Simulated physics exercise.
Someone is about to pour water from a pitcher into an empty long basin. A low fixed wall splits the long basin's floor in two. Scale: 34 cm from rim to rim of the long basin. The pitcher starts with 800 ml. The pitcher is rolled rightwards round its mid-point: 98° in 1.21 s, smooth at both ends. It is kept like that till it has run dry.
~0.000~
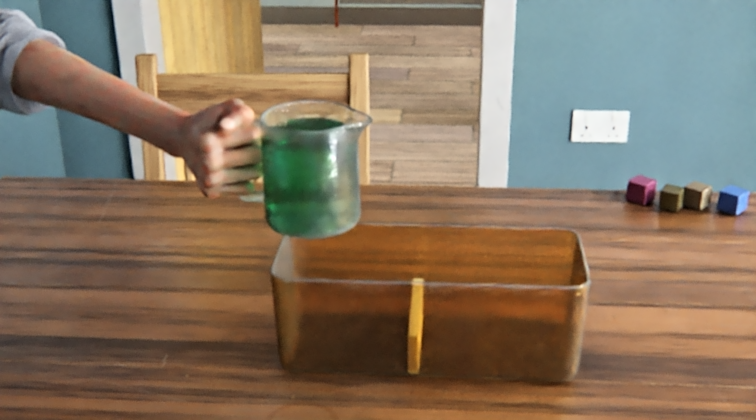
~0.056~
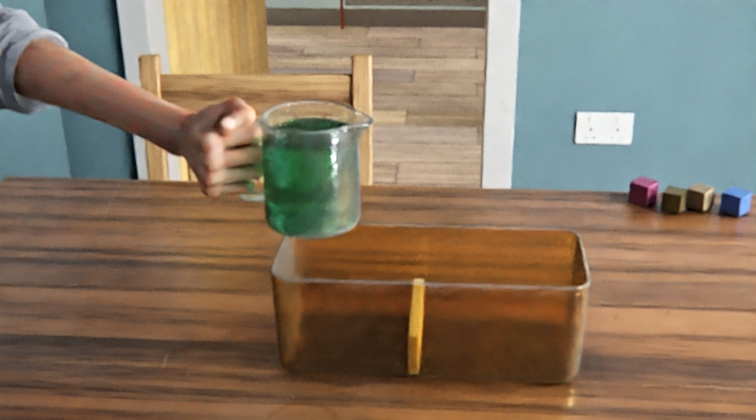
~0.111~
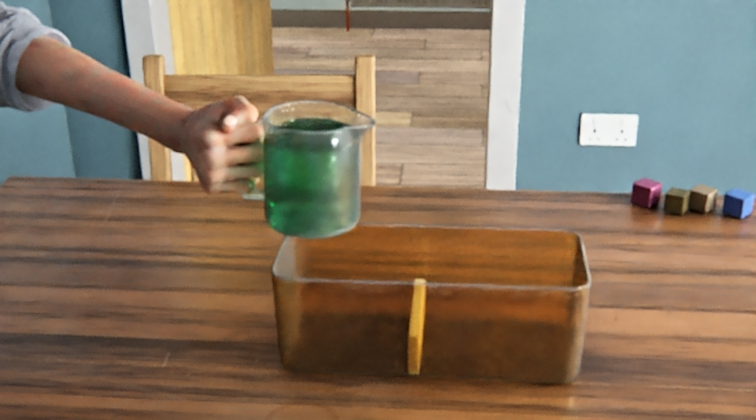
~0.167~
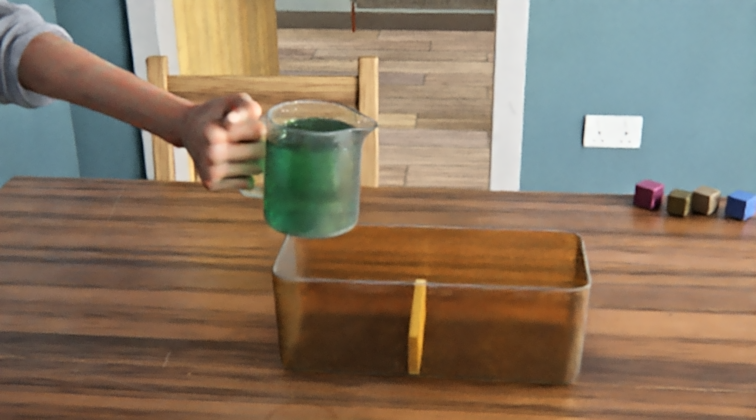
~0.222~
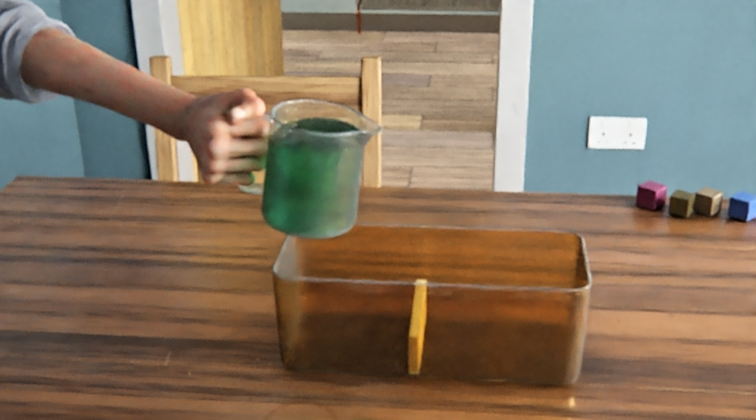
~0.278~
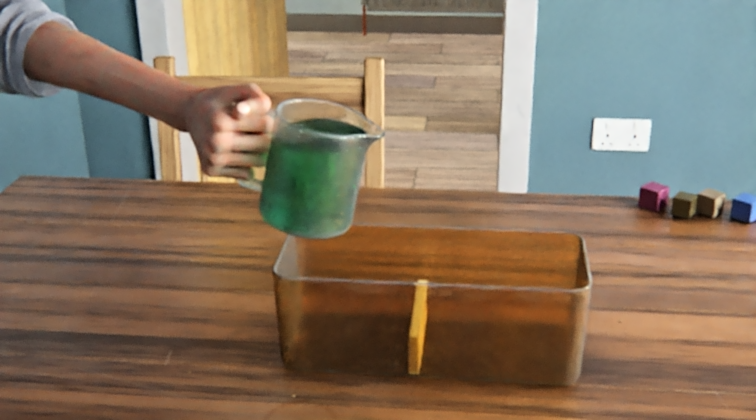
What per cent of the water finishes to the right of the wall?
Roughly 76 per cent is past the wall.
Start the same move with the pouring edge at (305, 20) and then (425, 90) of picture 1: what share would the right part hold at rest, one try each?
In turn about 15 and 95 per cent.
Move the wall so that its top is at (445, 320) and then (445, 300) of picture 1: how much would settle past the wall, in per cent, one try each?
In turn about 35 and 20 per cent.
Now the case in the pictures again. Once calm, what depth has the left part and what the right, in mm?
Some 10 mm on the left and 26 mm on the right.
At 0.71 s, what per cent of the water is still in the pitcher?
Some 84 per cent.
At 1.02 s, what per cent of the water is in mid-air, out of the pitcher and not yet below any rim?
Near 14 in a hundred.
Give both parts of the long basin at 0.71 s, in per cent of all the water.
Near 0 on the left, 6 on the right.
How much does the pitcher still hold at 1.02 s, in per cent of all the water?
Near 38 in a hundred.
Then, 0.71 s in, the tilt is 62° and 84 per cent is still to pour, 0 is left of the wall and 6 right of it.
Then, 1.02 s in, the tilt is 92° and 38 per cent is still to pour, 3 is left of the wall and 46 right of it.
Then, 1.35 s in, the tilt is 98° and 8 per cent is still to pour, 13 is left of the wall and 76 right of it.
Then, 1.71 s in, the tilt is 98° and 1 per cent is still to pour, 22 is left of the wall and 76 right of it.
Finally, 24 per cent lies left of the wall, 76 right of it and 0 outside.
